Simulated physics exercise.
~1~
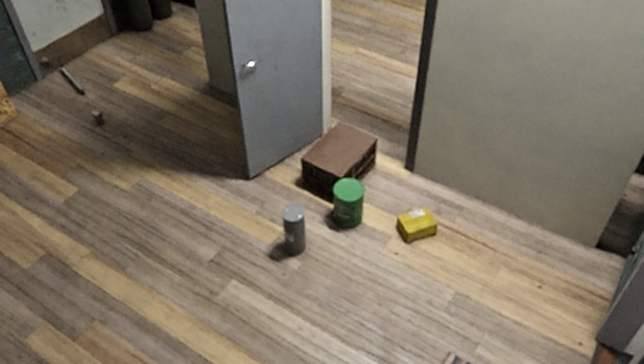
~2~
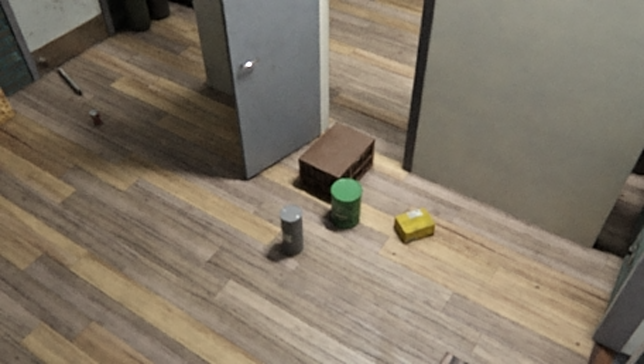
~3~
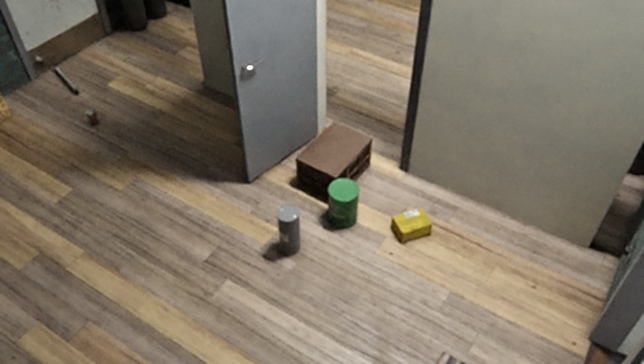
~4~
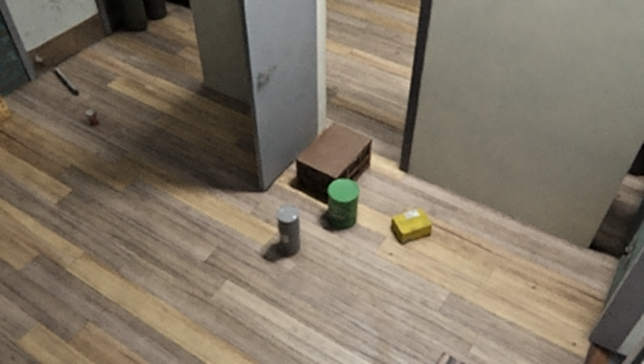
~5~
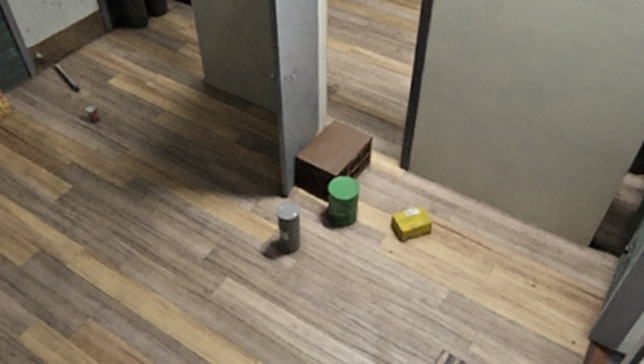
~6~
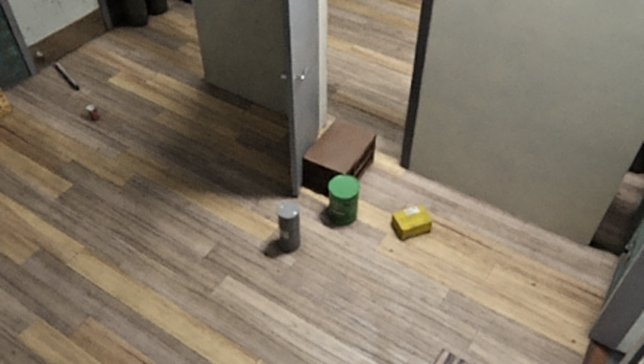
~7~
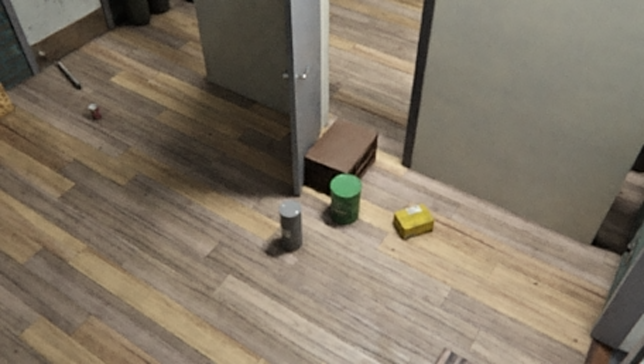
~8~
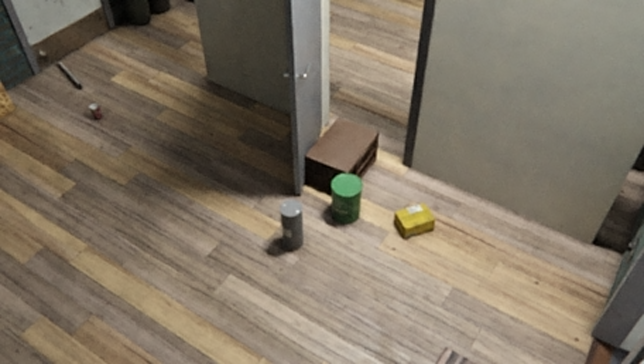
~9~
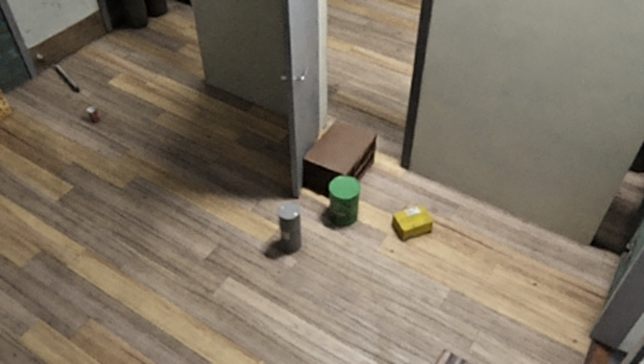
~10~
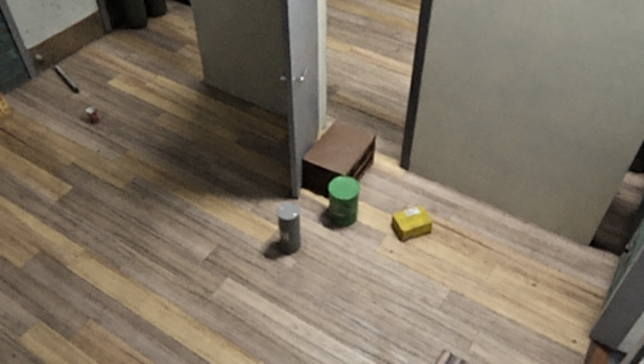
A grey door stands open in a doorway between two pale walls, seen from above by a gently swaying camera over a floor of mixed light and dark planks. Beside it sits a brown chest, with a green pail in front, a grey canister to the left and a yellow parcel to the right. The door holds still at first, then swings to the right toward the chest, turning nearly edge-on. It meets the chest, which shifts slightly, and stops. It stays jammed there, still open, while the pail, canister and parcel remain where they were.
